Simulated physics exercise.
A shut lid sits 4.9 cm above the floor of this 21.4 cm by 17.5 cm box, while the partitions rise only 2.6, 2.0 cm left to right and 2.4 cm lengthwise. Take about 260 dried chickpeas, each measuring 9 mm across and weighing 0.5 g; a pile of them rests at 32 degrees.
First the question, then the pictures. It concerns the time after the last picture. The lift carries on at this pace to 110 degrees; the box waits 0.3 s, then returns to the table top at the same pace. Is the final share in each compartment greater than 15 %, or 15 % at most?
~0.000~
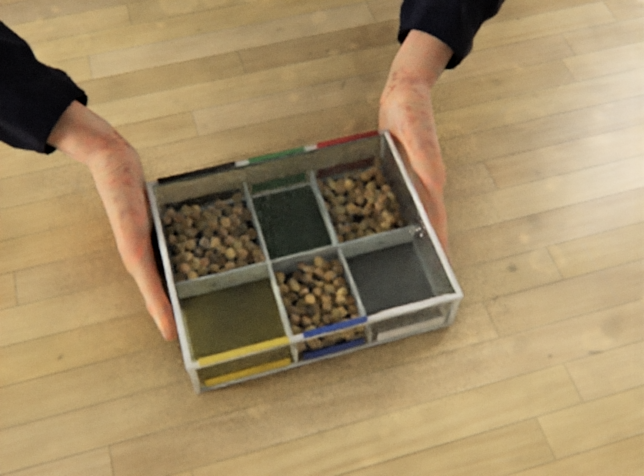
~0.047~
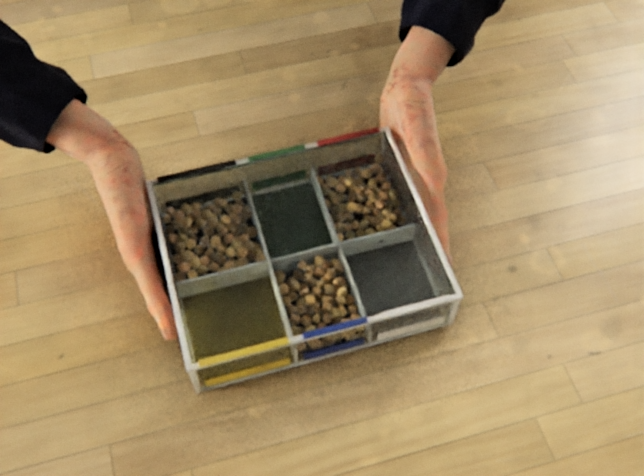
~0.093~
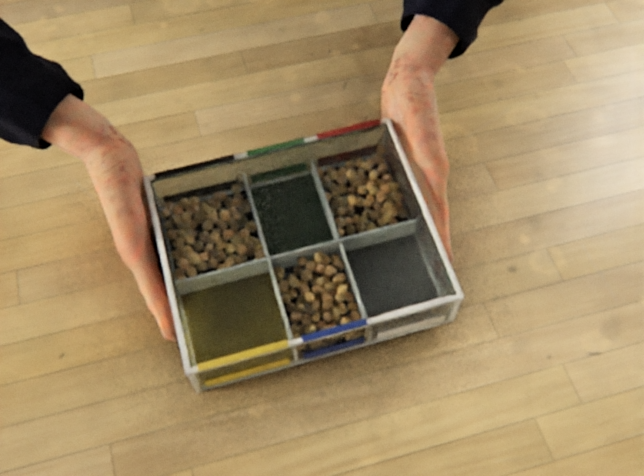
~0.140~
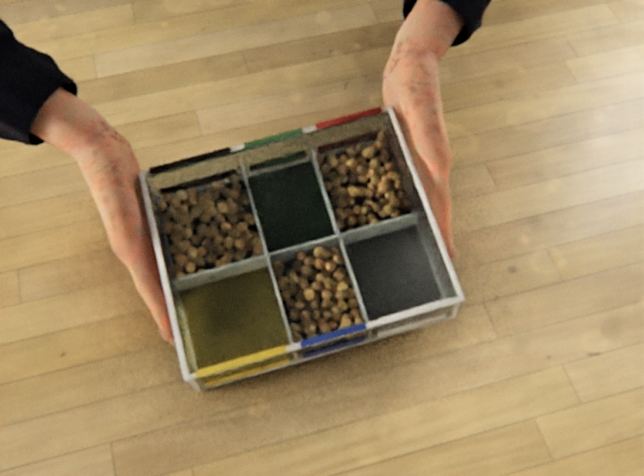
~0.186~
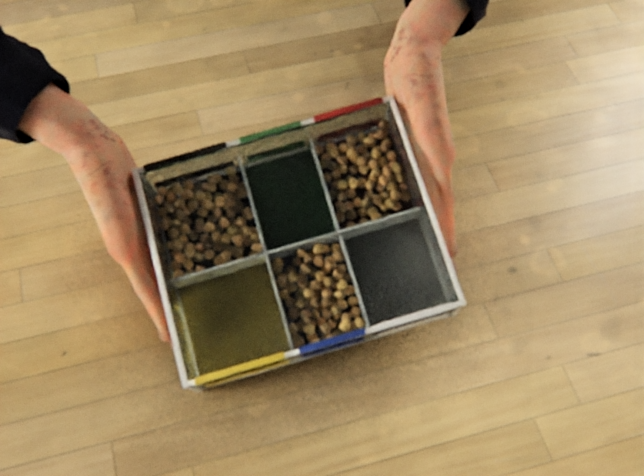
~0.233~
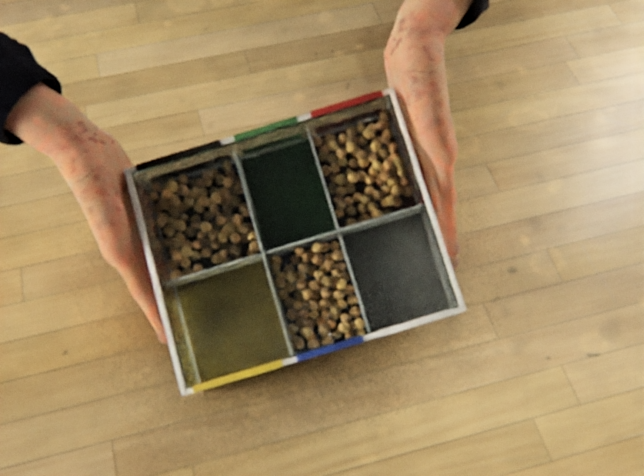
Red: 15 % at most, blue: Greater than 15 %, green: 15 % at most, yellow: Greater than 15 %, white: 15 % at most, black: 15 % at most.
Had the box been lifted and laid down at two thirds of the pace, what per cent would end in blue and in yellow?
In that case blue 35; yellow 55.
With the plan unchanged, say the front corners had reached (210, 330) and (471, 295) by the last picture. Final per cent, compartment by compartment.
So it works out as red at 50 percent, blue at 0 percent, green at 0 percent, yellow at 0 percent, white at 50 percent and black at 0 percent.
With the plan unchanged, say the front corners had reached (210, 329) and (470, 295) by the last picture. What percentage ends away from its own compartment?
That would be some 70 in a hundred.
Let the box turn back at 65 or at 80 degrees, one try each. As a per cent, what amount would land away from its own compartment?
Close to 10 in a hundred first, and 50 in a hundred second.
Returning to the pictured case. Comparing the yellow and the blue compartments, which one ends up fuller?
It's the yellow one that holds more.
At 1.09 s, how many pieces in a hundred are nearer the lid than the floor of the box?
80 per cent, give or take.
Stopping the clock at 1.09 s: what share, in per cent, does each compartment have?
You'd see red at 0, blue at 40, green at 0, yellow at 45, white at 5 and black at 5 per cent.
After 1.09 s, tilt 110 degrees; blue 40 %, yellow 45 %, white 5 %, black 5 %.
After 1.66 s, tilt 57 degrees; blue 40 %, yellow 50 %, white 5 %, black 5 %.
After 2.28 s, tilt 0 degrees; blue 35 %, yellow 50 %, white 5 %, black 5 %.
In the end, at 2.8 s, red 0 %, blue 35 %, green 0 %, yellow 50 %, white 5 %, black 5 %.
